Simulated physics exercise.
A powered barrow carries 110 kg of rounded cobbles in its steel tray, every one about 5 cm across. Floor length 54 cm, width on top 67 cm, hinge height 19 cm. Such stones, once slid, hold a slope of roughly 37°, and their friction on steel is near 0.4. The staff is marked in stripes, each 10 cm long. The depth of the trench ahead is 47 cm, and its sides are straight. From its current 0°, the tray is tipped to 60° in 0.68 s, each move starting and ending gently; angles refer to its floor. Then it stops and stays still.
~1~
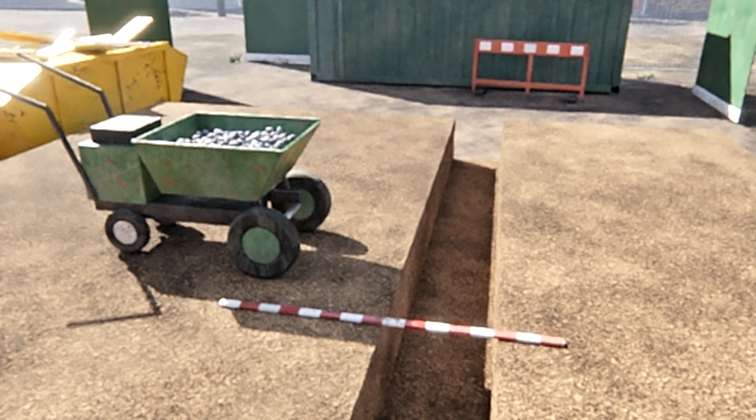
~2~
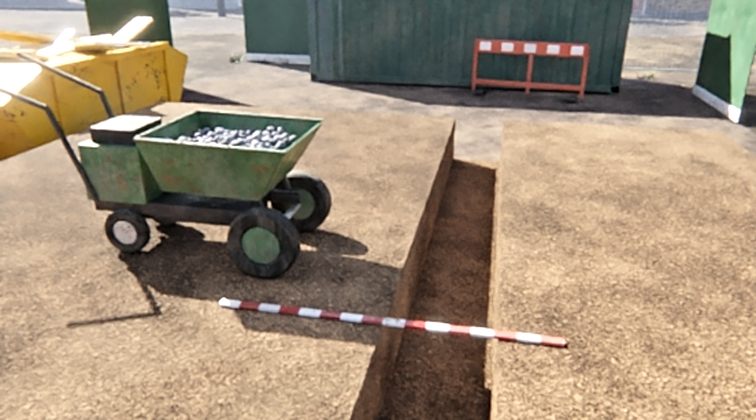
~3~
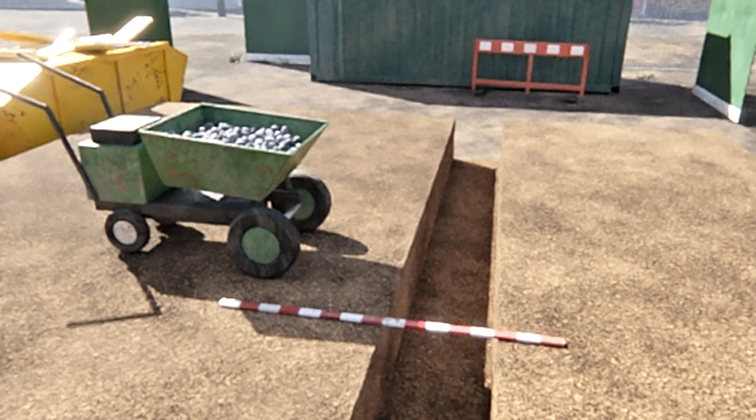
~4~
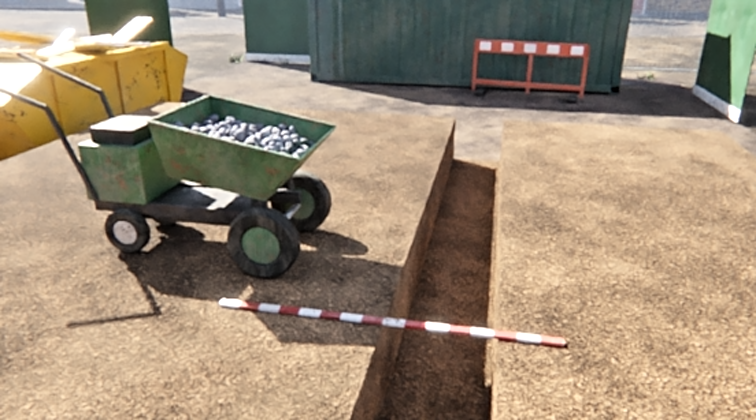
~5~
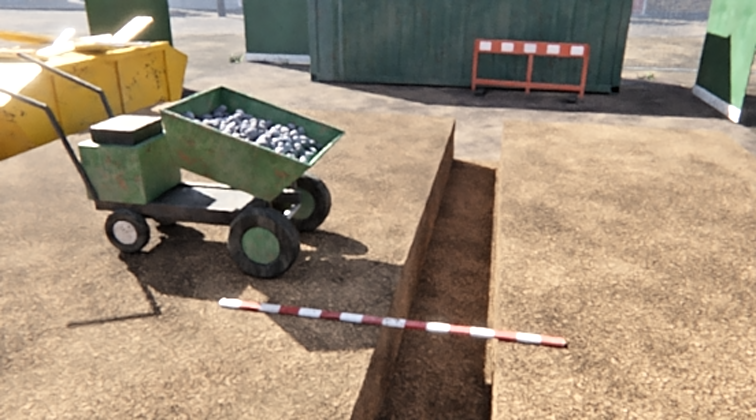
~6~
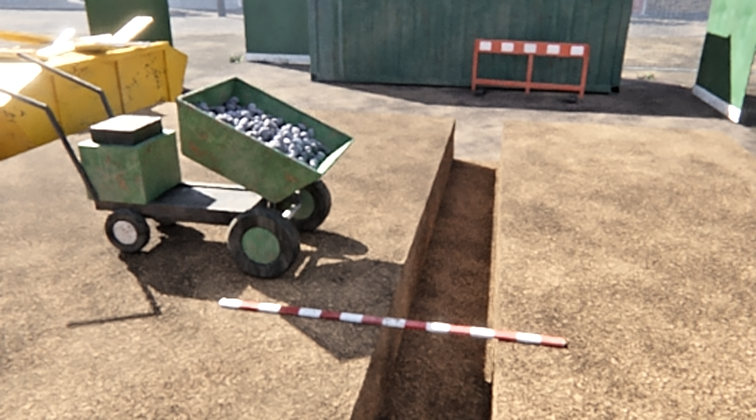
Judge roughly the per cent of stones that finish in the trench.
An estimated 41 per cent finish in the trench.
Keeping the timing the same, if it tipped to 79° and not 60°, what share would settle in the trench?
Then roughly 85 percent.
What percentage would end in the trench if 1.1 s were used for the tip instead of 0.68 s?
About 30%.
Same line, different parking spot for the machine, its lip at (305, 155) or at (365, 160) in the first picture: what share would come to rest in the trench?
Roughly 50 in a hundred, then 35 in a hundred.
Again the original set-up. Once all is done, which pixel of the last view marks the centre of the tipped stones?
I'd point to around (450, 336).
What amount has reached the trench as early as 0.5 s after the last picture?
0 per cent, give or take.
Then, 0.2 s after the last picture the floor is at 51°, 100 % in the tray; the foremost stones are at (335, 191).
Then, 0.5 s after the last picture the floor is at 60°, 92 % in the tray, 6 % short of the trench, 1 % in the trench; the foremost stones are at (405, 233).
Then, 0.8 s after the last picture the floor is at 60°, 59 % in the tray, 10 % short of the trench, 31 % in the trench; the foremost stones are at (488, 349).
Then, 2.8 s after the last picture the floor is at 60°, 48 % in the tray, 11 % short of the trench, 41 % in the trench; the foremost stones are at (489, 333).
